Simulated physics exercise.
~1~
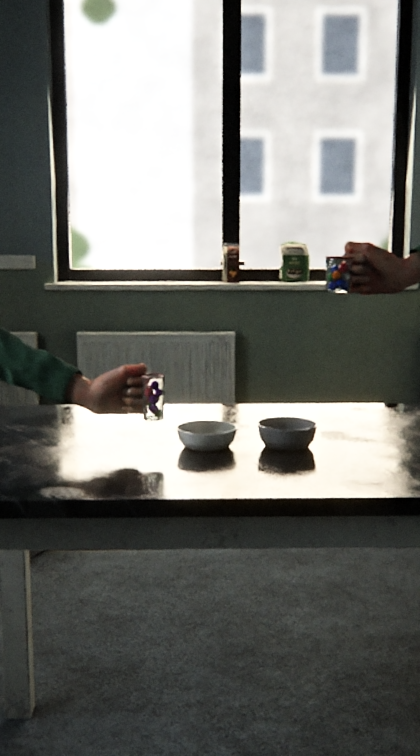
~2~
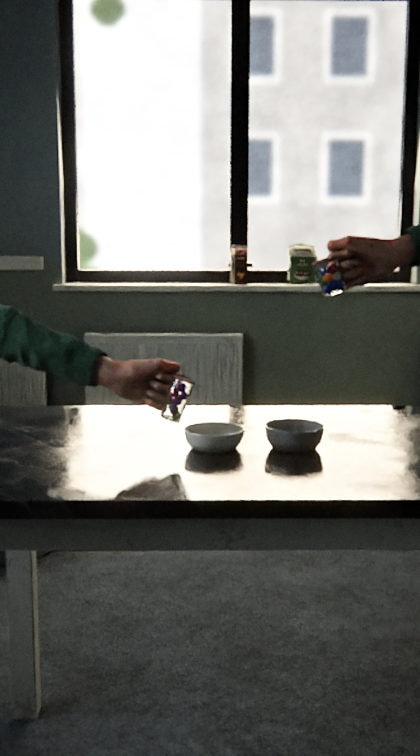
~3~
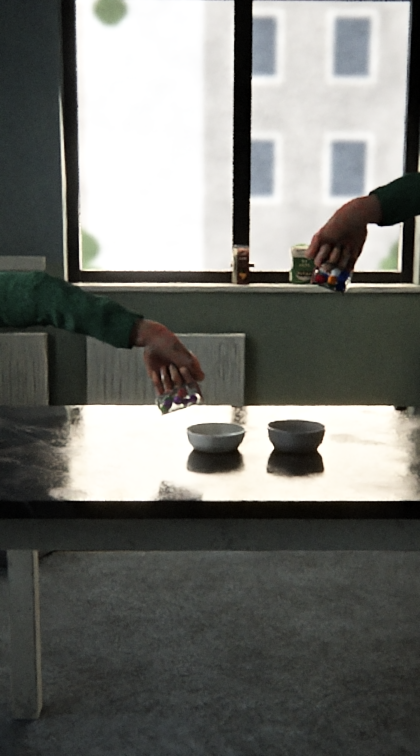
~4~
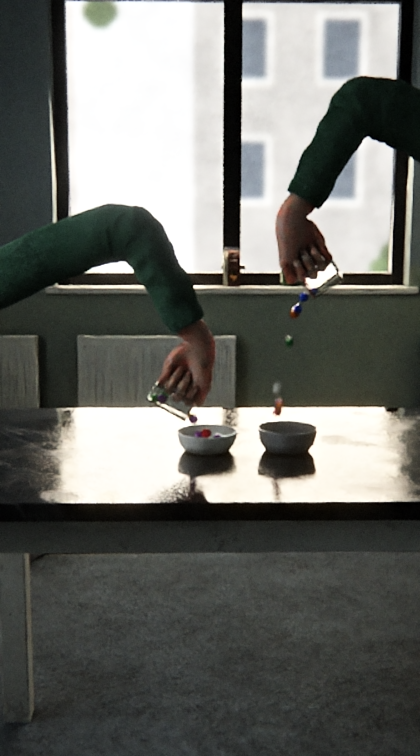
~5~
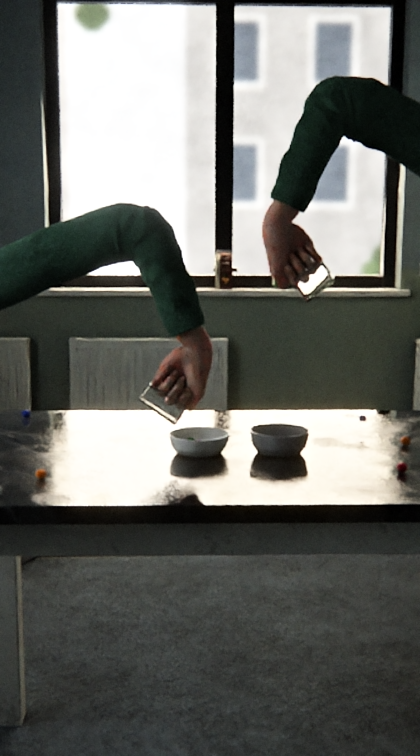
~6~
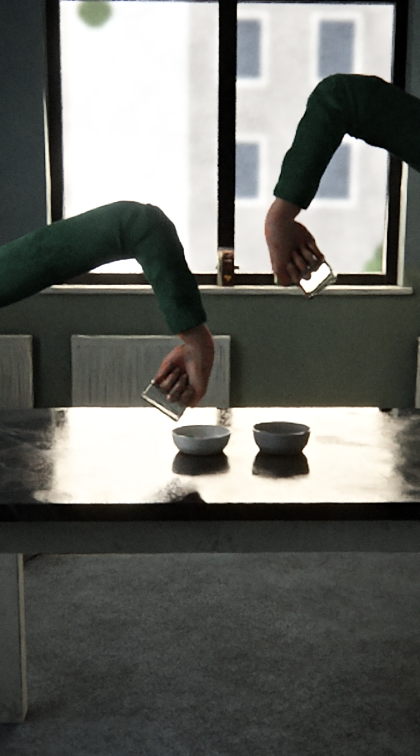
Two hands tip cups of small pieces over bowls, and some from the right scatter outside.
